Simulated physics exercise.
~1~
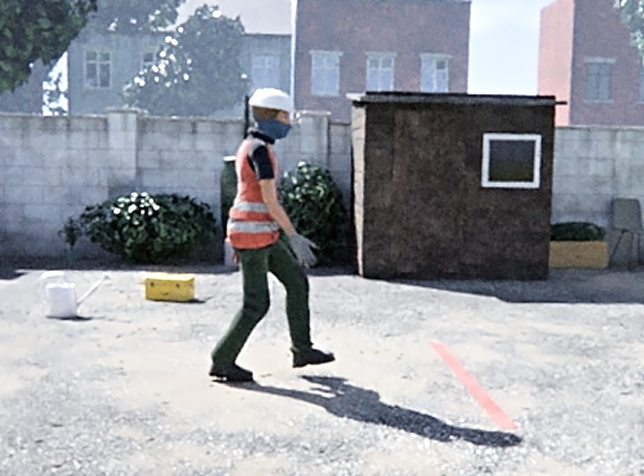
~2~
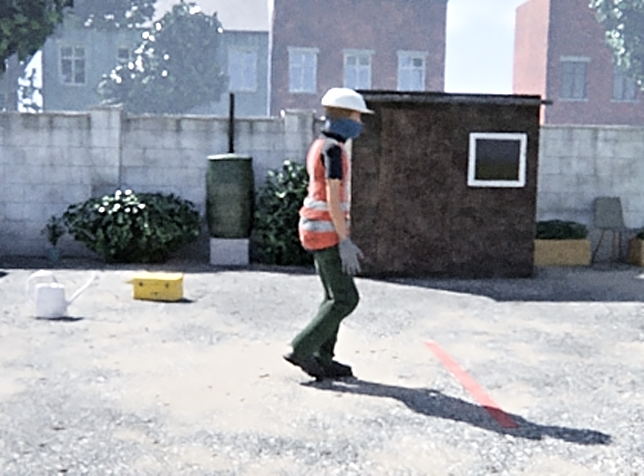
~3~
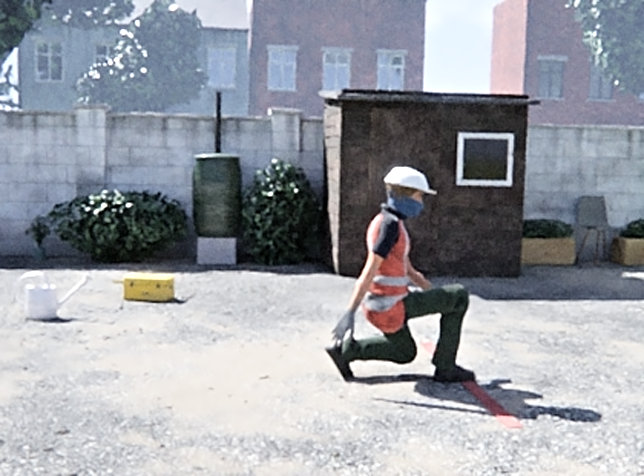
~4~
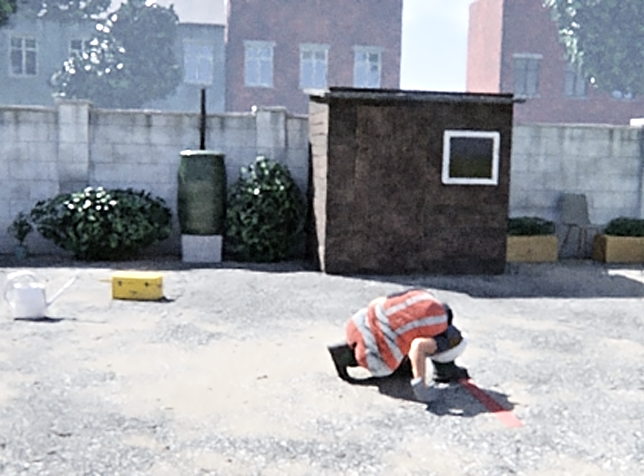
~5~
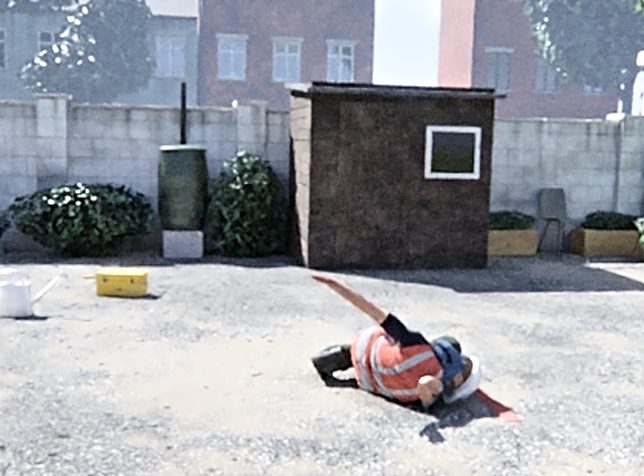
A person in a white helmet and orange vest walked right across a gravel yard towards a red strip, then sank to one knee, folded forward and slumped onto the ground, their chest ending up just short of the strip.
